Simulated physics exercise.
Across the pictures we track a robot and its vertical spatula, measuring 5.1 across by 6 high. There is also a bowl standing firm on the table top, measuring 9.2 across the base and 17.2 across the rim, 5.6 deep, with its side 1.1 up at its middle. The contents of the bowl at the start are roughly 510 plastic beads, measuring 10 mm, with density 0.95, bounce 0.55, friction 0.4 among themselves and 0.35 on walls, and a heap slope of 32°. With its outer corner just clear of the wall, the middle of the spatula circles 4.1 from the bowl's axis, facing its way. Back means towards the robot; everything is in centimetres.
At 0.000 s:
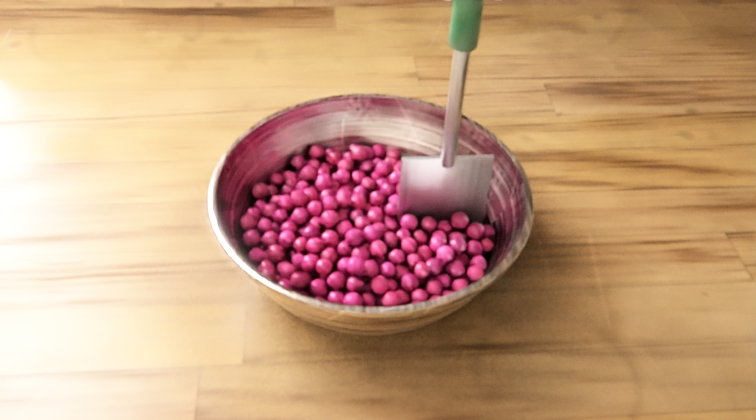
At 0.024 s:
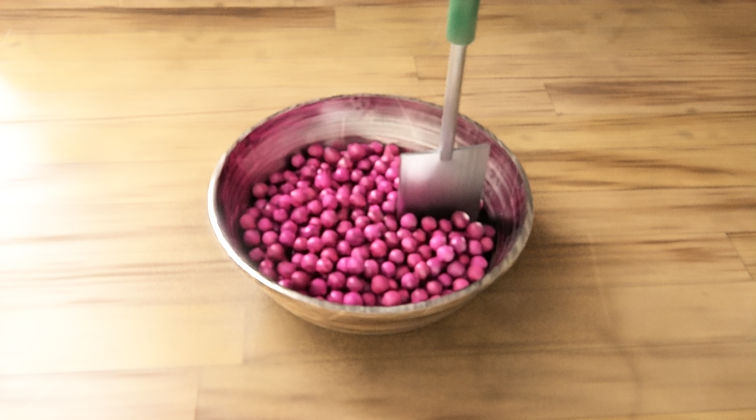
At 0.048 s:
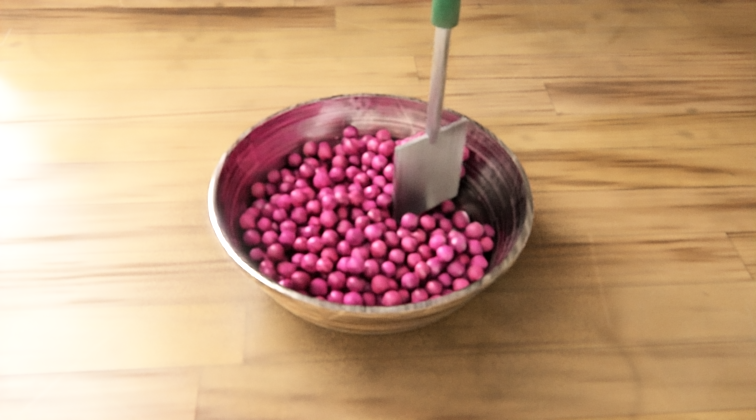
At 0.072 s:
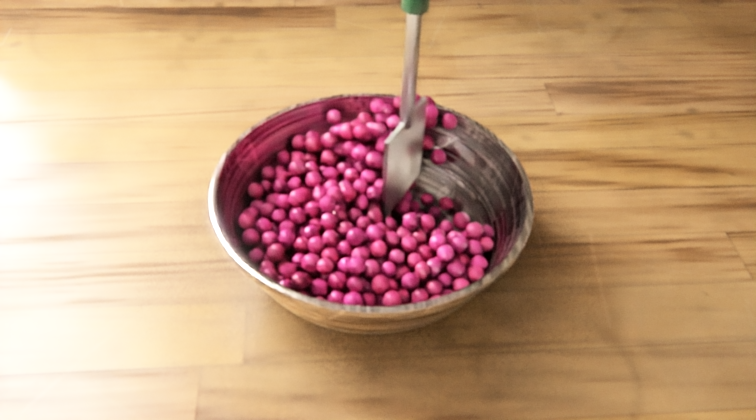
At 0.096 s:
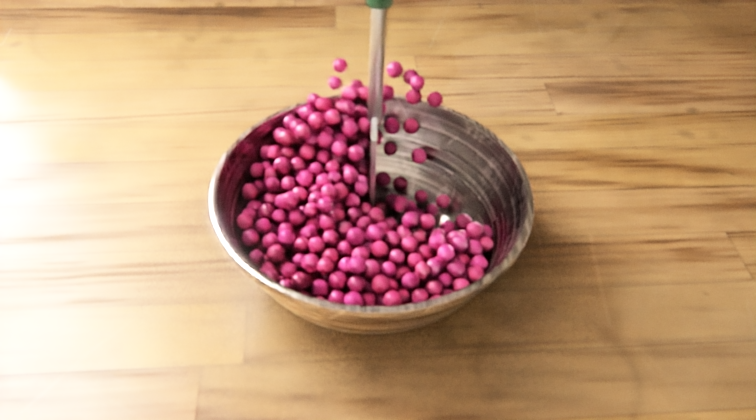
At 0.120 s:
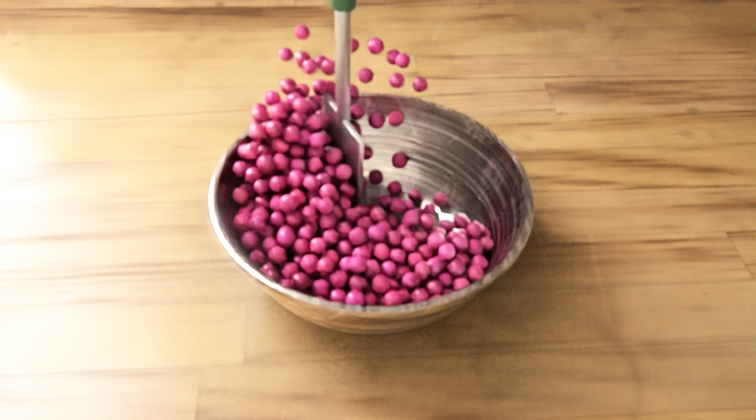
A metal bowl sits still as a spatula sweeps left, flinging some pink beads upward.
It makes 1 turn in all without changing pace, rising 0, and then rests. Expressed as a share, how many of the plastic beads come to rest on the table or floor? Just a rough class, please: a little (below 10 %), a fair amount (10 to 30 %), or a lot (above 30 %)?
A lot.
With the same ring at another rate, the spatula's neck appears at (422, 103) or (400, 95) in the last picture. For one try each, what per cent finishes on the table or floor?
About 15 and 25 per cent.
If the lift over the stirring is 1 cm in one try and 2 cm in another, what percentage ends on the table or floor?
Trial one: Roughly 40 %; trial two: Roughly 30 %.
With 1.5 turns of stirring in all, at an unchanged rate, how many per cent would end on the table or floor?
Then roughly 65 percent.
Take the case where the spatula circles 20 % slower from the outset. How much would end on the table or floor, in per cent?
I'd say close to 40 %.
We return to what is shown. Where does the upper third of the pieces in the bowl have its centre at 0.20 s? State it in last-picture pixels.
Roughly at (292, 241).
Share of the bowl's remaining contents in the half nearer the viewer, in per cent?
Around 30 per cent of what the bowl keeps.
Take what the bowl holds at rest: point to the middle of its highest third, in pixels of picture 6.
Estimated centre: (387, 174).
After 0.20 s, 202° round, highest piece 12 above the table; 425 in the bowl, 84 in flight or on the tool.
After 0.28 s, 292° round, highest piece 13 above the table; 344 in the bowl, 33 on the table or floor, 132 in flight or on the tool.
After 0.52 s, 0° round, highest piece 6 above the table; 261 in the bowl, 240 on the table or floor, 8 in flight or on the tool.
After 1.22 s, 0° round, highest piece 4 above the table; 261 in the bowl, 248 on the table or floor.
At rest, 261 in the bowl, 248 on the table or floor. That is 49 % on the table or floor.
